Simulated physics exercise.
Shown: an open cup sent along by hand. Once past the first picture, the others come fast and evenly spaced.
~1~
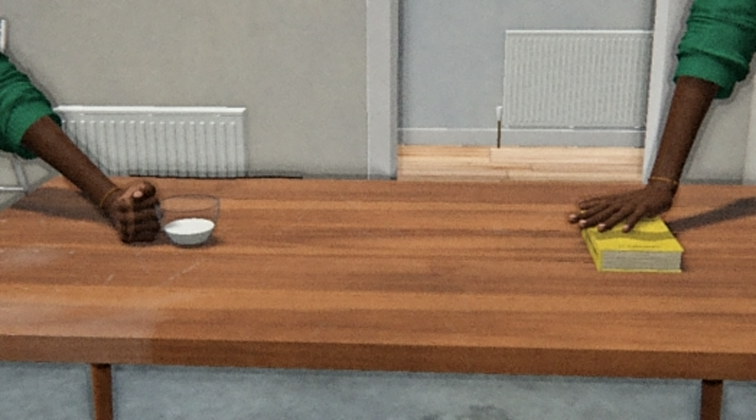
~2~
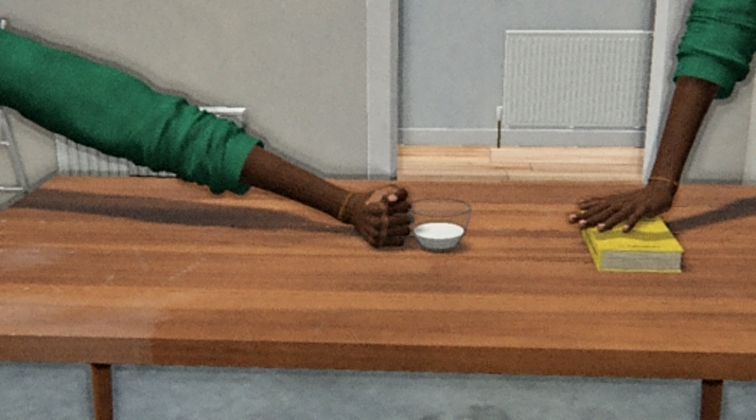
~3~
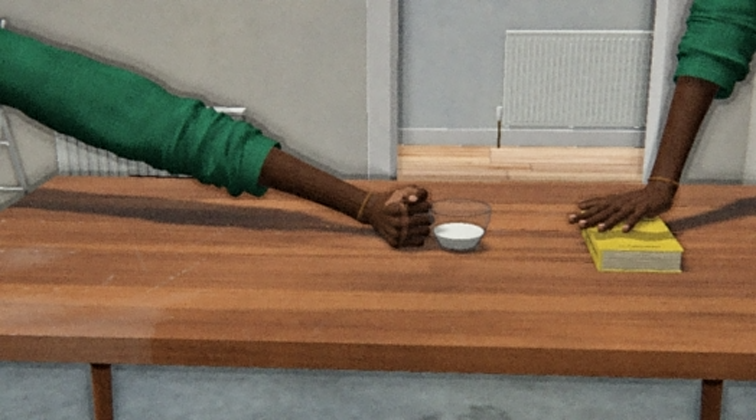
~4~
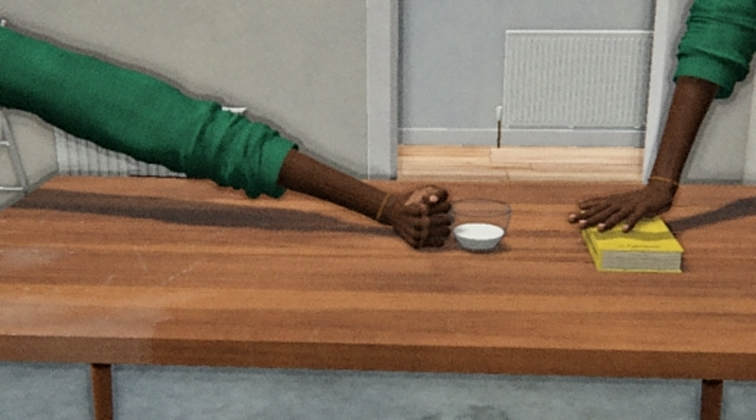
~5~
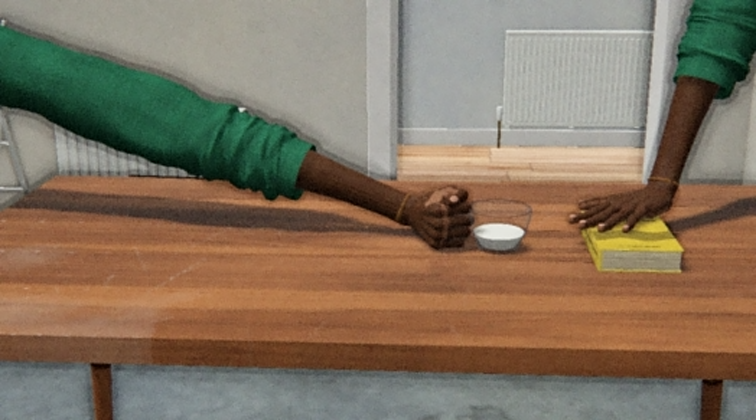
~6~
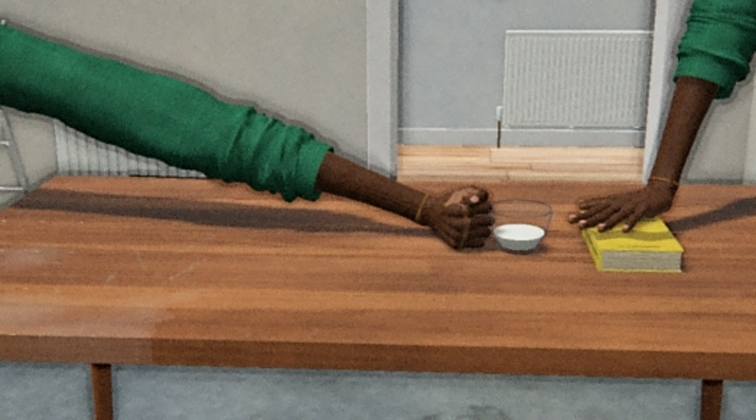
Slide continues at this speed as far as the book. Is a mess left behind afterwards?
No.
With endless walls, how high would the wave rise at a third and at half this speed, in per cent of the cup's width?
The rise comes to some 10 per cent in the first case and some 15 per cent in the second.
Soon after, the cup meets the book.
Later, the milk surges up the wall; the wave climbs under half way to the rim.
In the end, the cup stands at the book; nothing has left it.
